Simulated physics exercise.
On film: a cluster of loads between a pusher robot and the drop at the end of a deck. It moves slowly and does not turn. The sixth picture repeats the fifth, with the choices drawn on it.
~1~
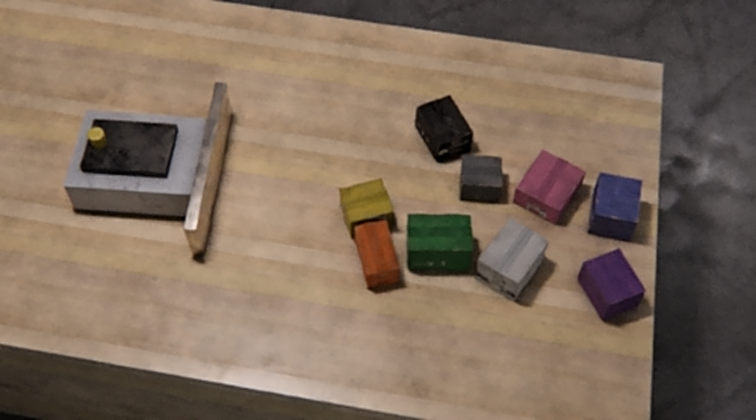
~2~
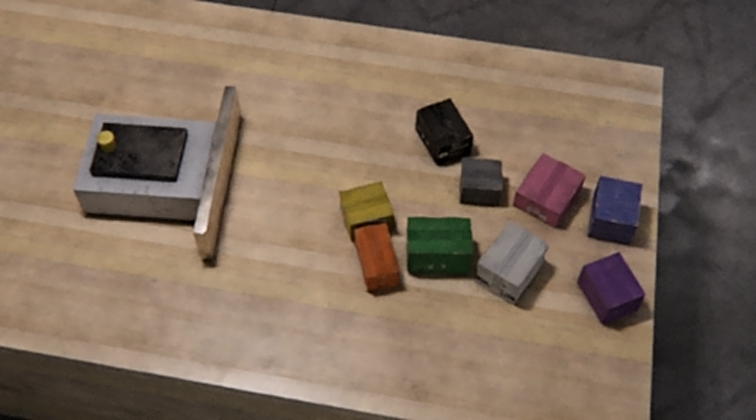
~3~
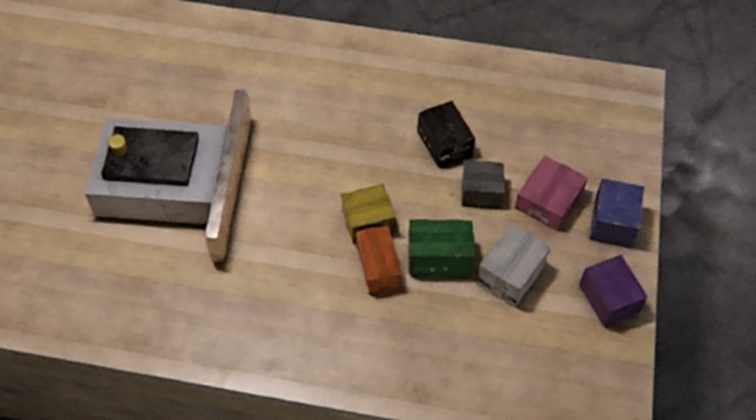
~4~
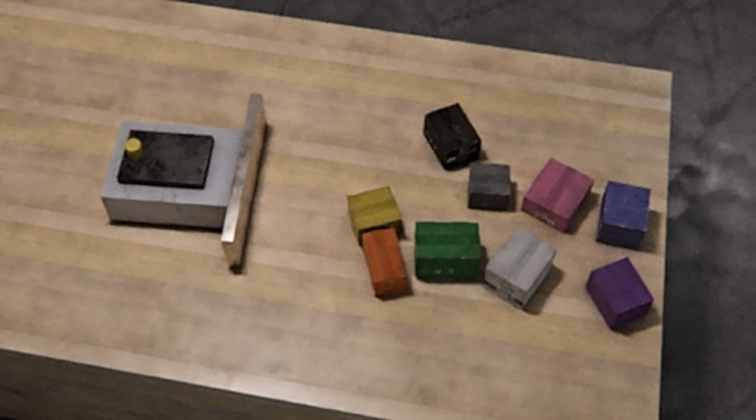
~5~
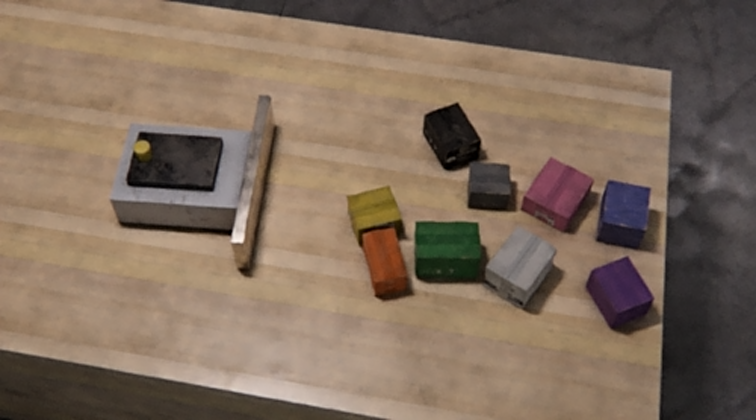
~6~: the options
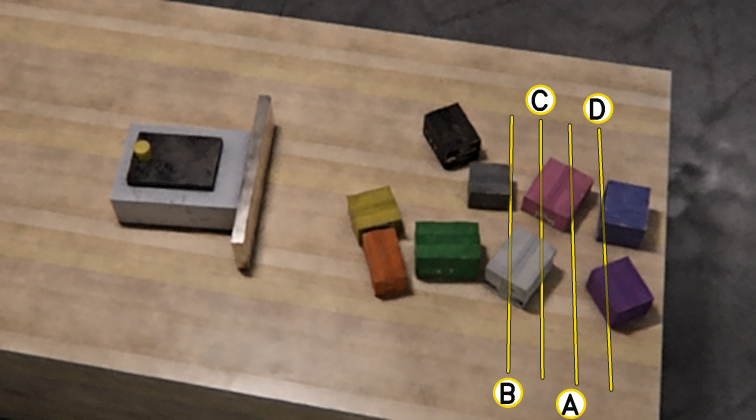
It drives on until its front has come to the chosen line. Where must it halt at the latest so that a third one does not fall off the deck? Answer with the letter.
It can go as far as C.
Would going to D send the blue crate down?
Yes.
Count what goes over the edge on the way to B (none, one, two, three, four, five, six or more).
By then, one.
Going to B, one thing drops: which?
It is the purple crate.
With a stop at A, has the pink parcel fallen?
By then, no.
On the copy, A at (573, 244); B at (510, 234); C at (542, 239); D at (605, 249).
On C. First, robot (284, 176); yellow parcel (387, 219); purple crate (619, 292).
Then, robot (388, 193); purple crate (646, 304); white parcel (589, 289).
Finally, robot (470, 205); purple crate over the edge; white parcel over the edge; two fallen.
By contrast, A drops three; B is within the limit but short; D drops five.
